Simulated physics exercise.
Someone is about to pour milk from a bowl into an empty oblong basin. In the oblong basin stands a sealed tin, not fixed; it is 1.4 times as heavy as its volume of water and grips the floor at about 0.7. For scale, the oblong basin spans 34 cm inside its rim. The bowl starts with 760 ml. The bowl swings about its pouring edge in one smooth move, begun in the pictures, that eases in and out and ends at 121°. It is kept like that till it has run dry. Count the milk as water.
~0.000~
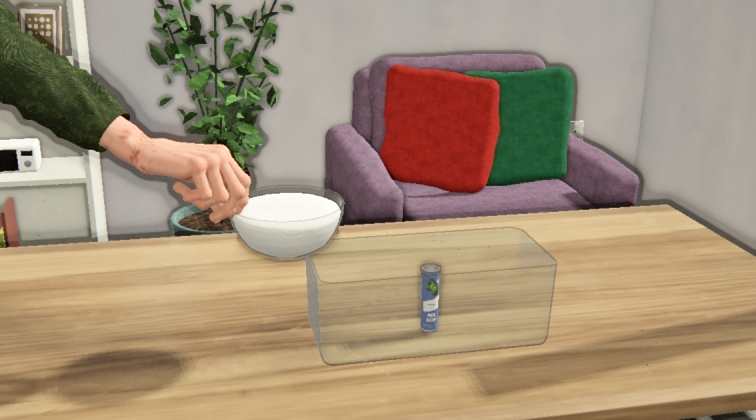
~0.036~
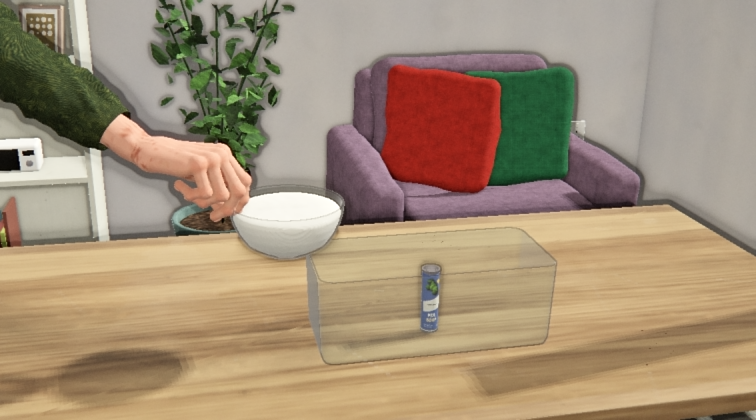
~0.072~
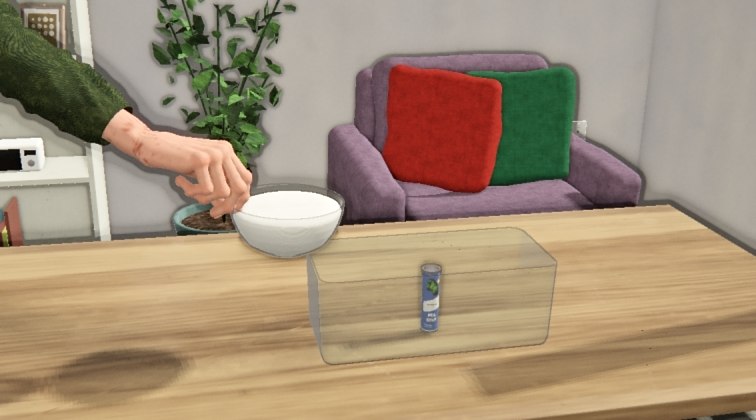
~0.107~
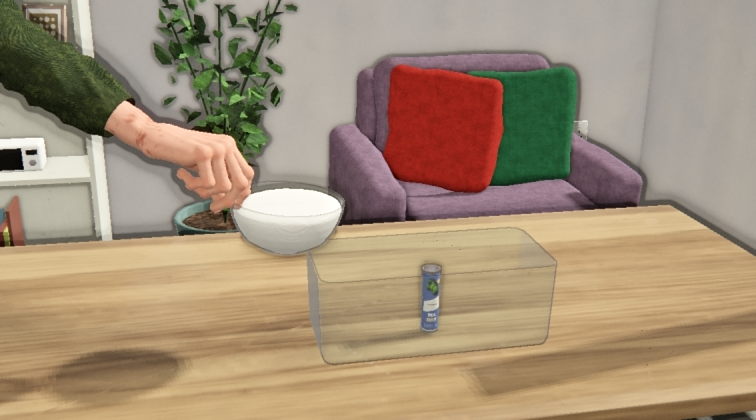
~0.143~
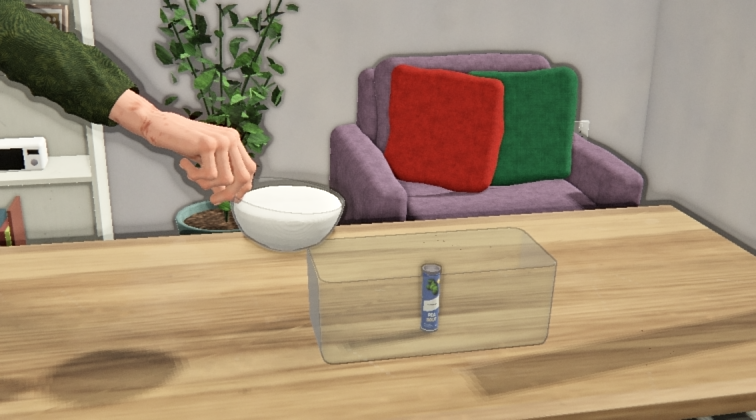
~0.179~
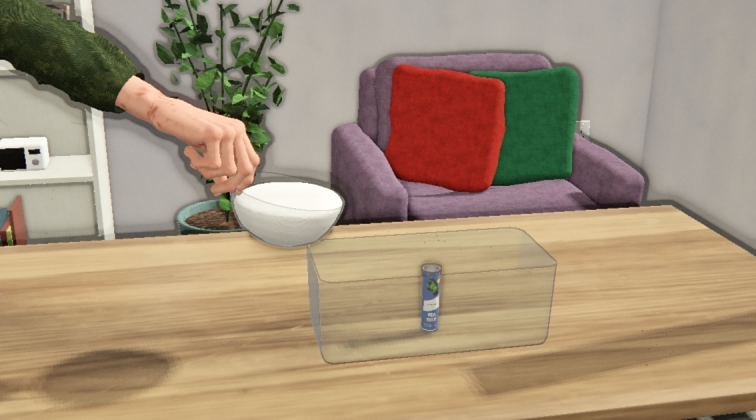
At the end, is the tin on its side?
The tin topples.
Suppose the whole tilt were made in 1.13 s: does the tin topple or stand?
Then it topples.
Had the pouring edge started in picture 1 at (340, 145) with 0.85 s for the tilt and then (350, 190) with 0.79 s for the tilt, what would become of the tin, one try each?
First it stays up; then it keeps standing.
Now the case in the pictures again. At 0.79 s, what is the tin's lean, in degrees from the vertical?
Near 50° from upright.
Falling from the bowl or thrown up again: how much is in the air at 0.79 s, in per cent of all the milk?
Some 3 per cent.
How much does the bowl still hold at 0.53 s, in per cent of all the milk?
Near 36 in a hundred.
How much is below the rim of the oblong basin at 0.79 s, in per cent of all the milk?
Some 98 per cent.
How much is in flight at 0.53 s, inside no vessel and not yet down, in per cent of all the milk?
About 48 per cent.
Then, 0.53 s in, the tilt is 83° and 36 per cent is still to pour; the tin stands where it began.
Then, 0.79 s in, the tilt is 119° and 0 per cent is still to pour; the tin leans 52°.
Then, 1.06 s in, the tilt is 121° and 0 per cent is still to pour; the tin lies on its side.
Then, 1.35 s in, the tilt is 121° and 0 per cent is still to pour; the tin lies on its side.
Finally, the tin lies on its side.
